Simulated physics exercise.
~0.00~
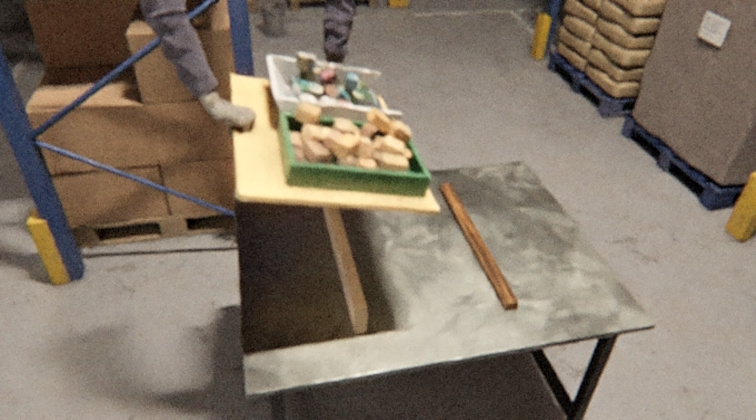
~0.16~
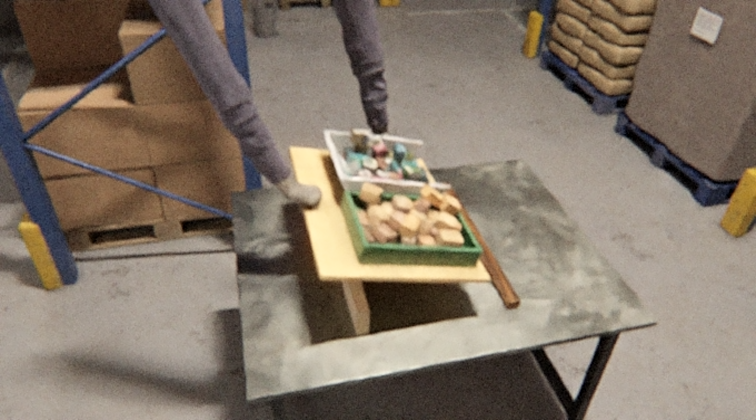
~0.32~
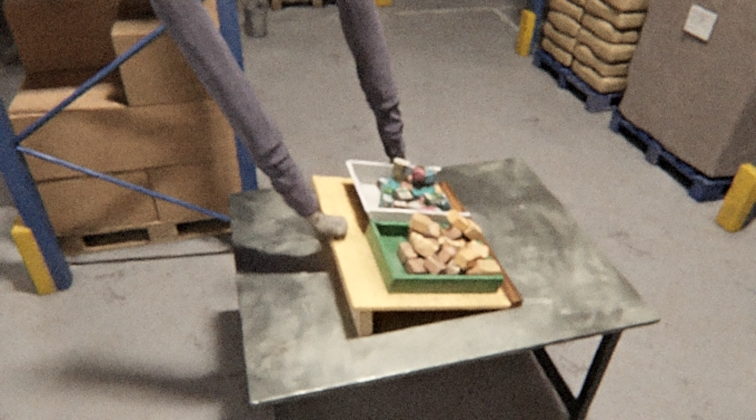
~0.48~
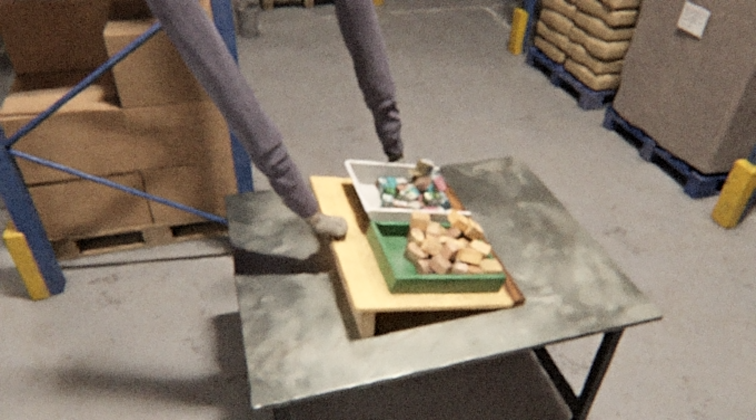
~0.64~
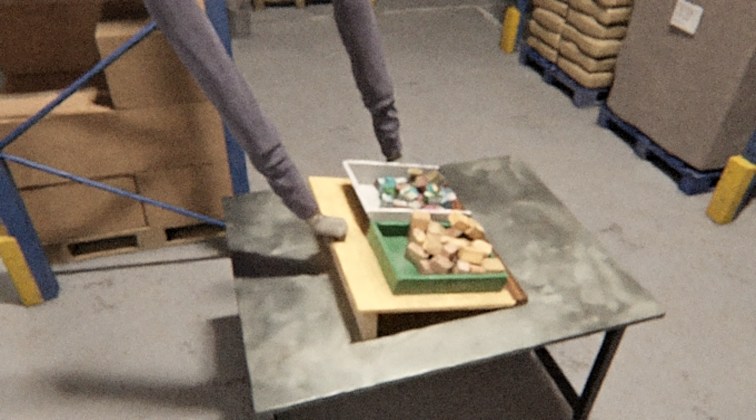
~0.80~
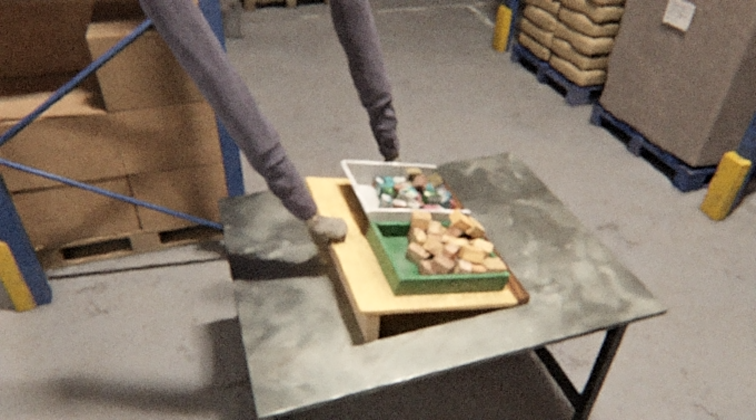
Two hands lower a tilted board carrying two filled trays onto a table and hold it.
